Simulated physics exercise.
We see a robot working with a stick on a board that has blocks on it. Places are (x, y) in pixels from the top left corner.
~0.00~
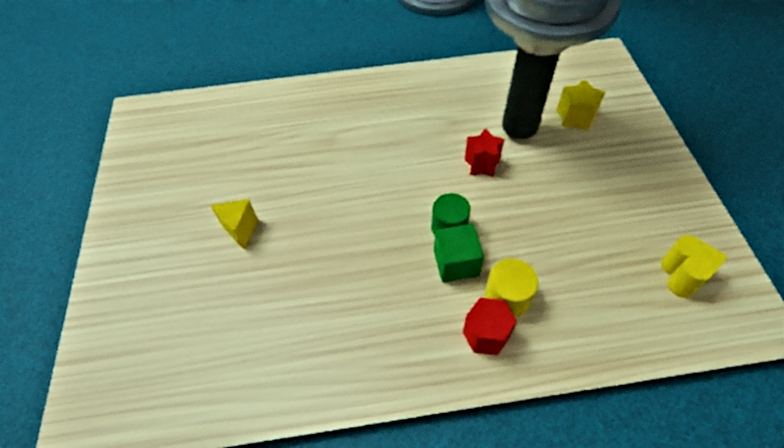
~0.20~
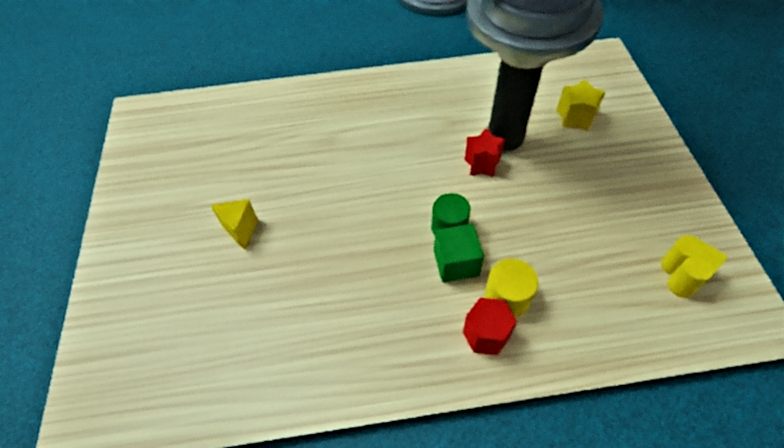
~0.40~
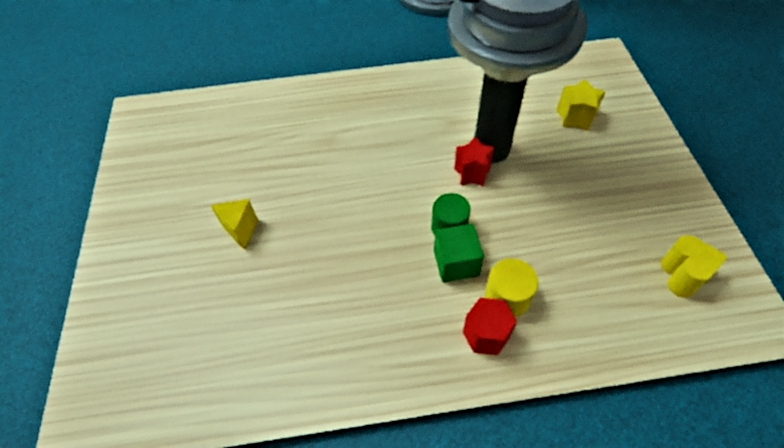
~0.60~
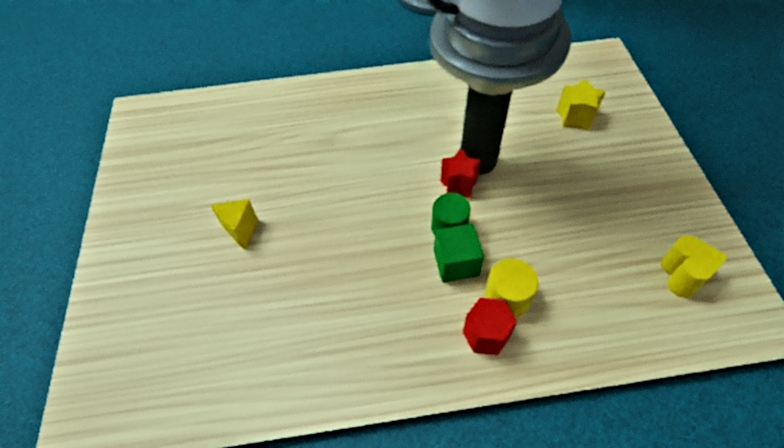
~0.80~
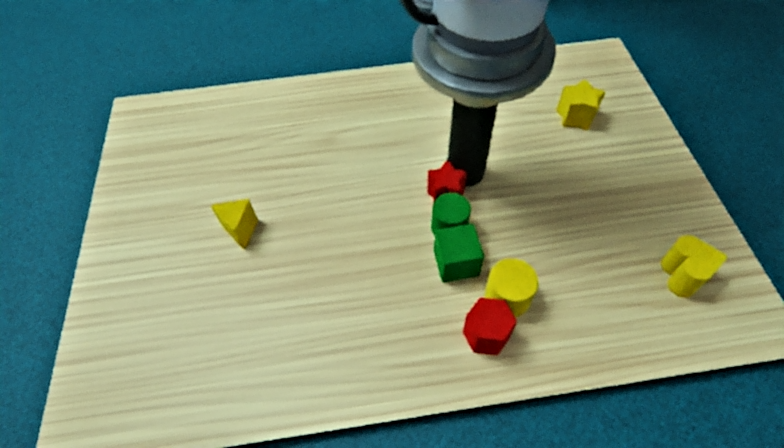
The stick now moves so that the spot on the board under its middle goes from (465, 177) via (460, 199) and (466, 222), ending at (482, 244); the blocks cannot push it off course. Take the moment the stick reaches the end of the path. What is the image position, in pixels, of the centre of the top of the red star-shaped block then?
The top centre is at (428, 192).
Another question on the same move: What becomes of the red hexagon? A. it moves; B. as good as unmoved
B: As good as unmoved.
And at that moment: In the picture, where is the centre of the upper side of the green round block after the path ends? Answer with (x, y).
I predict (436, 223).
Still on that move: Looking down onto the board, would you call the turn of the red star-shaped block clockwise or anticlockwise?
It spins with the clock.
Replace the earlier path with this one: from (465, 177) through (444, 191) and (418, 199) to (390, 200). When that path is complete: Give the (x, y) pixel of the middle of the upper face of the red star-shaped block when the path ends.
My prediction: (395, 208).
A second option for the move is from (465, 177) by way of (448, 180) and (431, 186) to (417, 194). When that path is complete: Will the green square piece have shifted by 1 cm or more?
Short answer: Yes.
What follows on the original path. Halfway along, stick at (462, 206); red star-shaped block at (428, 191), turned 45° clockwise; green round block at (440, 220); green square piece at (460, 251).
At the end, stick at (483, 240); red star-shaped block at (428, 192), turned 50° clockwise; green round block at (436, 223); green square piece at (461, 259); red hexagon still; yellow round block still.
